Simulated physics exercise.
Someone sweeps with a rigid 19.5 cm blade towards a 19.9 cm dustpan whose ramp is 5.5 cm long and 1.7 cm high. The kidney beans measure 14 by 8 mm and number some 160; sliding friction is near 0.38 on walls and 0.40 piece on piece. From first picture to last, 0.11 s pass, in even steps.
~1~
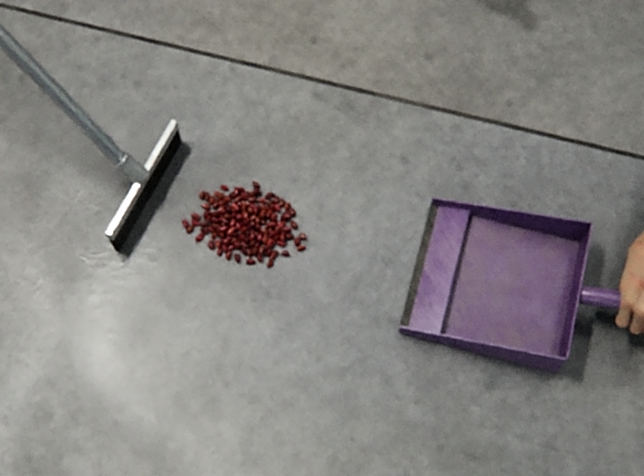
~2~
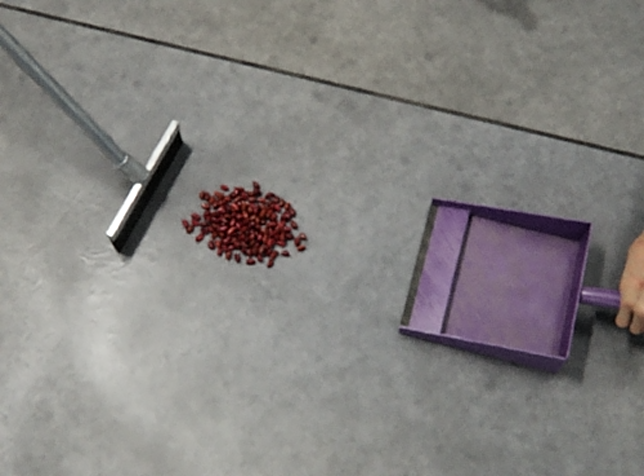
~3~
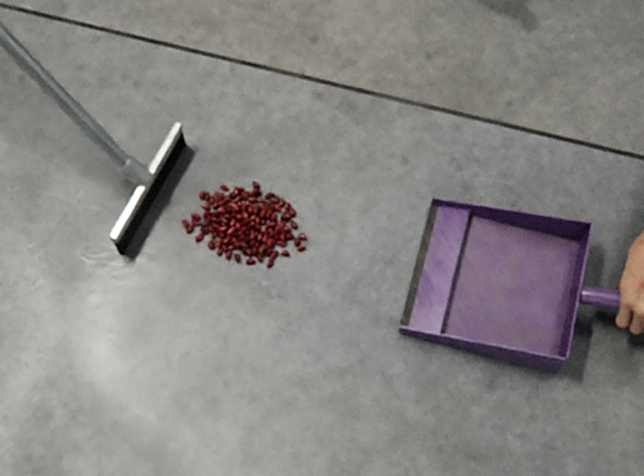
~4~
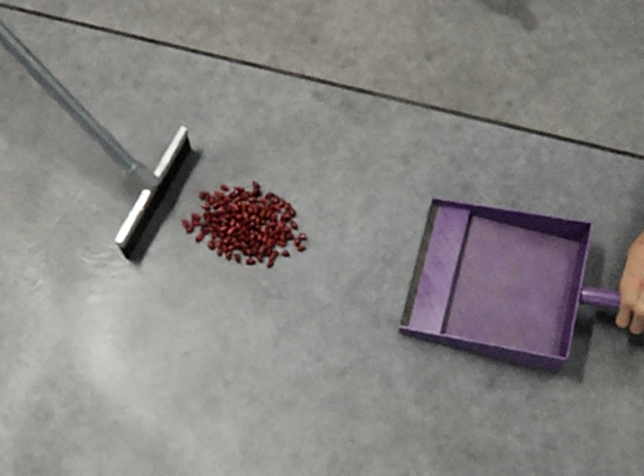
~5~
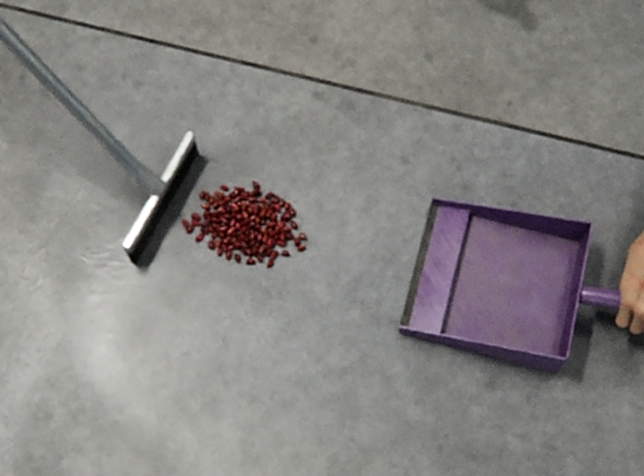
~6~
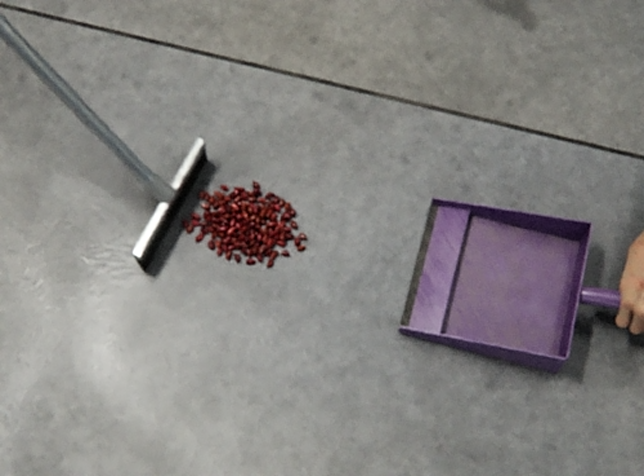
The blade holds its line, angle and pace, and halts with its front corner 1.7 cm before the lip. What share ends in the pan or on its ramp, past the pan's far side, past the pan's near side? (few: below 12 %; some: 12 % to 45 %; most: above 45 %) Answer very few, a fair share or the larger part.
Pan: A fair share, far side: Very few, near side: A fair share.
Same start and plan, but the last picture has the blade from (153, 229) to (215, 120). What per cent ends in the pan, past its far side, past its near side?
Pan 5, far 15, near 10.
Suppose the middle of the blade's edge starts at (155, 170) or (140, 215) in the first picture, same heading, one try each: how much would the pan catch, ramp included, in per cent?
About 20 and 10 per cent.
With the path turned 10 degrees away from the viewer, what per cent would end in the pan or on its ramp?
It would be near 30 per cent.
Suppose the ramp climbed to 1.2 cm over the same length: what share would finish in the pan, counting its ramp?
It would be near 20 per cent.
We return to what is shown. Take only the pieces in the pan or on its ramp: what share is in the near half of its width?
About 90 per cent.
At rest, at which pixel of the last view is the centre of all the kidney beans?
Near (412, 313).
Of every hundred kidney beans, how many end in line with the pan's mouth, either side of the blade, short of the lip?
Some 35 per cent.
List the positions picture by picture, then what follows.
In the first picture, blade from (111, 235) to (174, 126), moved 0.0 cm, 0 of the pieces shifted so far; middle of the pieces at (243, 225); pan at (505, 290).
In the second picture, blade from (112, 236) to (176, 127), moved 0.2 cm, 0 of the pieces shifted so far; middle of the pieces at (243, 225).
In the third picture, blade from (115, 239) to (179, 129), moved 0.8 cm, 0 of the pieces shifted so far; middle of the pieces at (243, 225).
In the fourth picture, blade from (121, 243) to (184, 133), moved 1.8 cm, 0 of the pieces shifted so far; middle of the pieces at (243, 225).
In the fifth picture, blade from (128, 248) to (191, 138), moved 3.2 cm, 0 of the pieces shifted so far; middle of the pieces at (243, 225).
In the sixth picture, blade from (138, 255) to (201, 145), moved 5.0 cm, 0 of the pieces shifted so far; middle of the pieces at (243, 225); pan at (505, 290).
Then, 0.20 s after the last picture, middle of the blade 19 cm from the lip; 0 % over the lip, far side 0 %, near side 10 %.
Then, 0.34 s after the last picture, middle of the blade 8 cm from the lip; 0 % over the lip, far side 5 %, near side 30 %.
Then, 0.60 s after the last picture, middle of the blade 3 cm from the lip; 20 % over the lip, far side 5 %, near side 40 %.
In the end, pan 15 %, far side 5 %, near side 40 %, in front of the lip or behind the blade 35 %.
